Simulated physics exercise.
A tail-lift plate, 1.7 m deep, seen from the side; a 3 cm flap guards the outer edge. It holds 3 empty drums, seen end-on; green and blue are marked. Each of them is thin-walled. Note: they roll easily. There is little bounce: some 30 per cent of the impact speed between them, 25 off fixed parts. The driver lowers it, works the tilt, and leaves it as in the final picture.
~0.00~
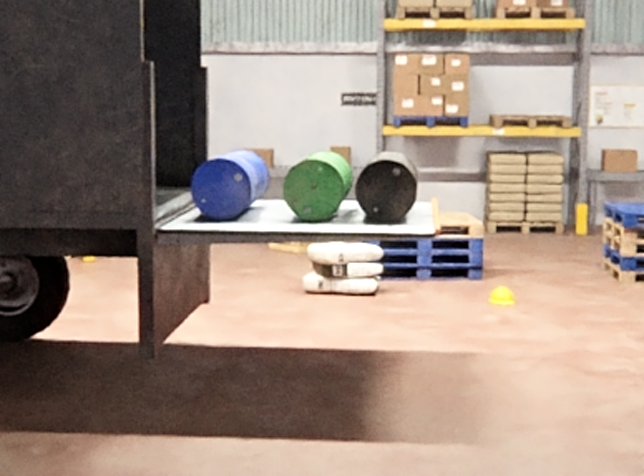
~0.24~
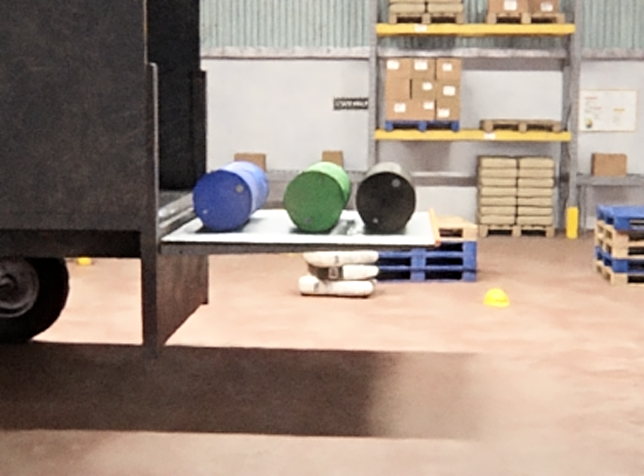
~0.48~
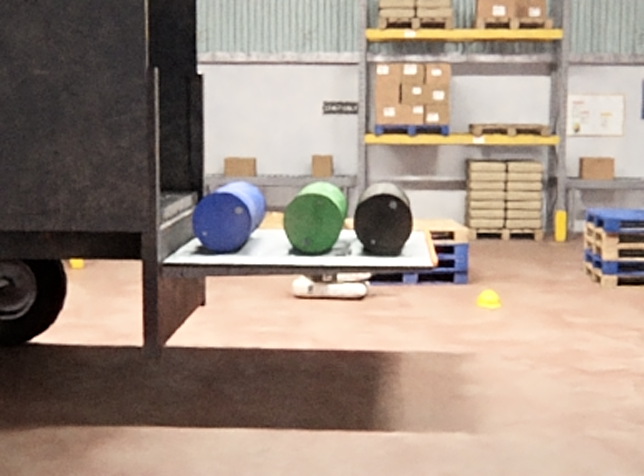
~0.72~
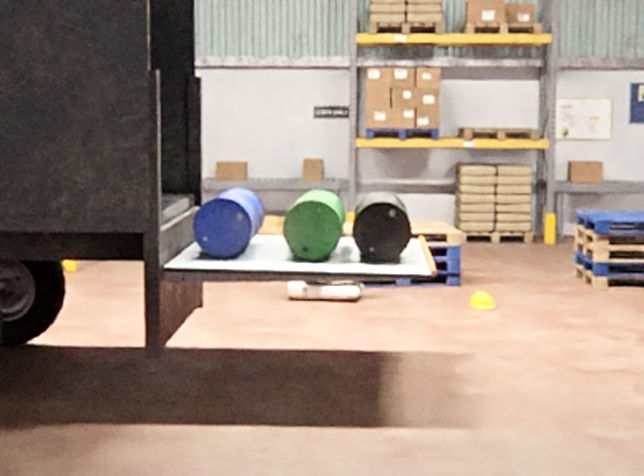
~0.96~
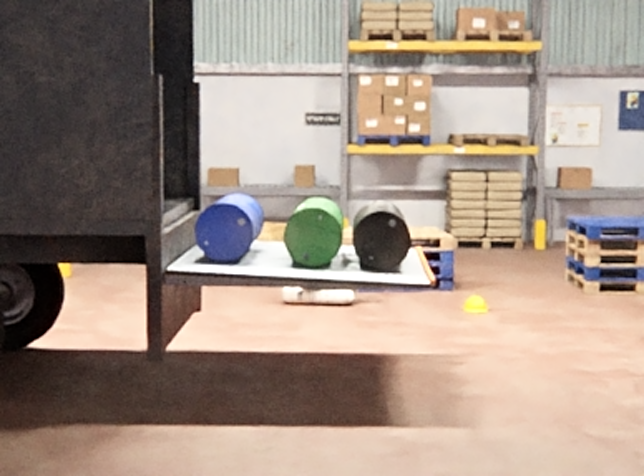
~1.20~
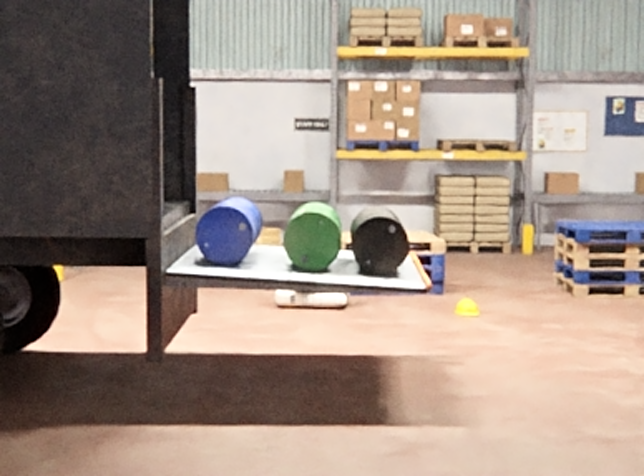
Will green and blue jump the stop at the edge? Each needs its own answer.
As it turns out, green does not clear the stop, while blue does not clear the stop.
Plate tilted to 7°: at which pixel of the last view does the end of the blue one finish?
(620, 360), roughly.
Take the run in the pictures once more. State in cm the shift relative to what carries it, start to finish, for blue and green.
Roughly: Blue 50, green 25.
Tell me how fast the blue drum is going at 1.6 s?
I'd put it near 0.2 m/s.
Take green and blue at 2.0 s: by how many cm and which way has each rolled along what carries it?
Rightward shift: Green 15 cm, blue 15 cm.
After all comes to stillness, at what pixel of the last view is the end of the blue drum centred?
My best guess is somewhere around (291, 240).
After 1.6 s, green is on the plate, 70 cm from the stop, rolling right; blue is on the plate, 130 cm from the stop, rolling right; 0 gone from the plate.
After 2.0 s, green is on the plate, 65 cm from the stop, rolling right; blue is on the plate, 120 cm from the stop, rolling right; 0 gone from the plate.
After 2.5 s, green is on the plate, 50 cm from the stop; blue is on the plate, 110 cm from the stop, rolling right; 0 gone from the plate.
At rest (3.1 s), green is on the plate, 50 cm from the stop; blue is on the plate, 90 cm from the stop; 0 gone from the plate.
